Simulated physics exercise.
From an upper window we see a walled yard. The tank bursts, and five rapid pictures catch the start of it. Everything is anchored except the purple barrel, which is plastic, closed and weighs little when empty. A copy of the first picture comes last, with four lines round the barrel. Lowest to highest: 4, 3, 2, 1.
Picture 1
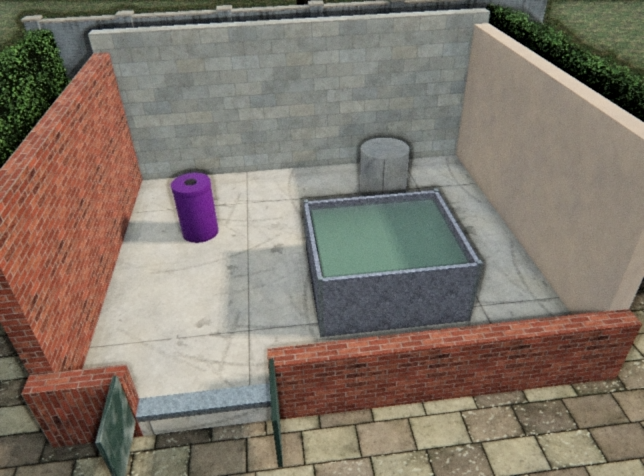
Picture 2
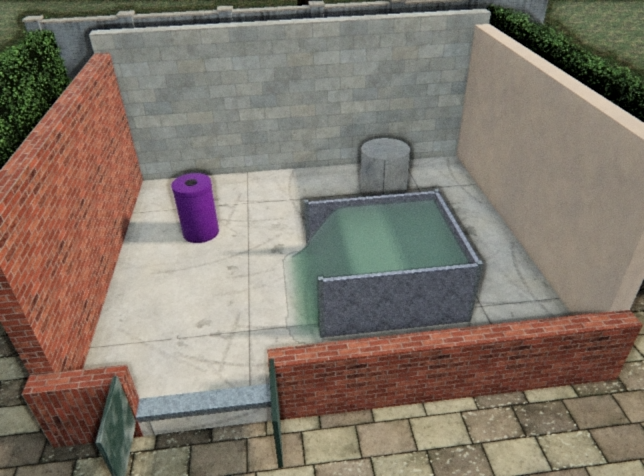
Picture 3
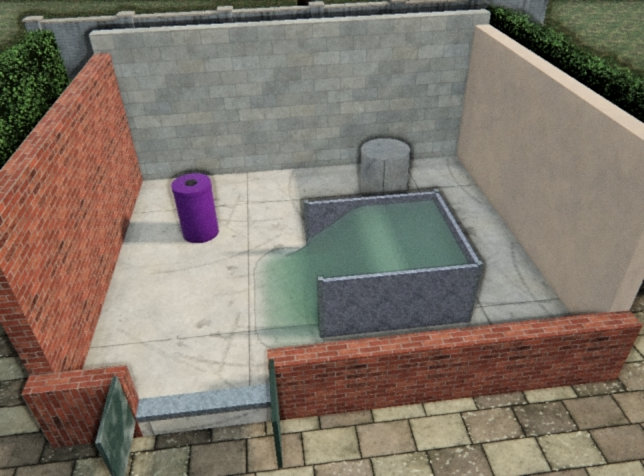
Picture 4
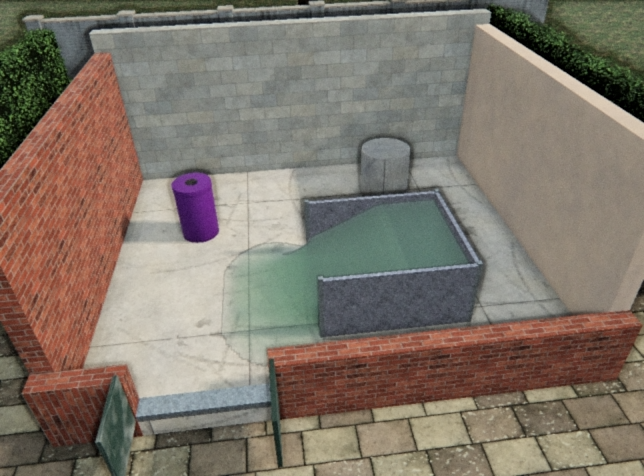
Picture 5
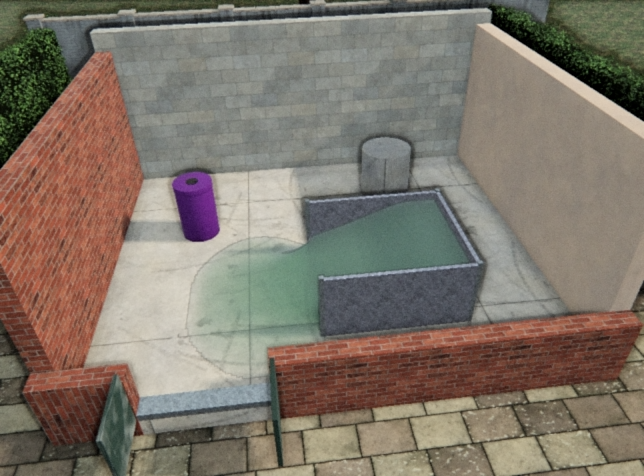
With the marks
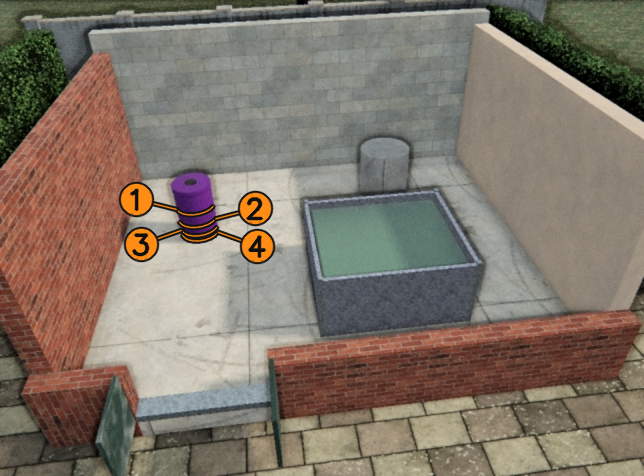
Green water pours from the tank's open left side and spreads left across the paved yard.
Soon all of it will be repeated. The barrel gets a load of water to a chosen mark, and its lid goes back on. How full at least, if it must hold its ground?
Go for 2.
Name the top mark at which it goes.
It is 3.
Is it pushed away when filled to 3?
Yes, it does.
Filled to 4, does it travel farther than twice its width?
Yes.
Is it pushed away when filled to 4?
Yes, that goes wrong.
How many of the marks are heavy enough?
Two of the four.
On the marked copy, 1 at (194, 214); 2 at (196, 227); 3 at (198, 235); 4 at (199, 240); from the bottom up 4, 3, 2, 1.
With 1, it does not move.
With 2, it does not move.
With 3, it is pushed about its own width away.
With 4, it is pushed about 8 times its own width away.
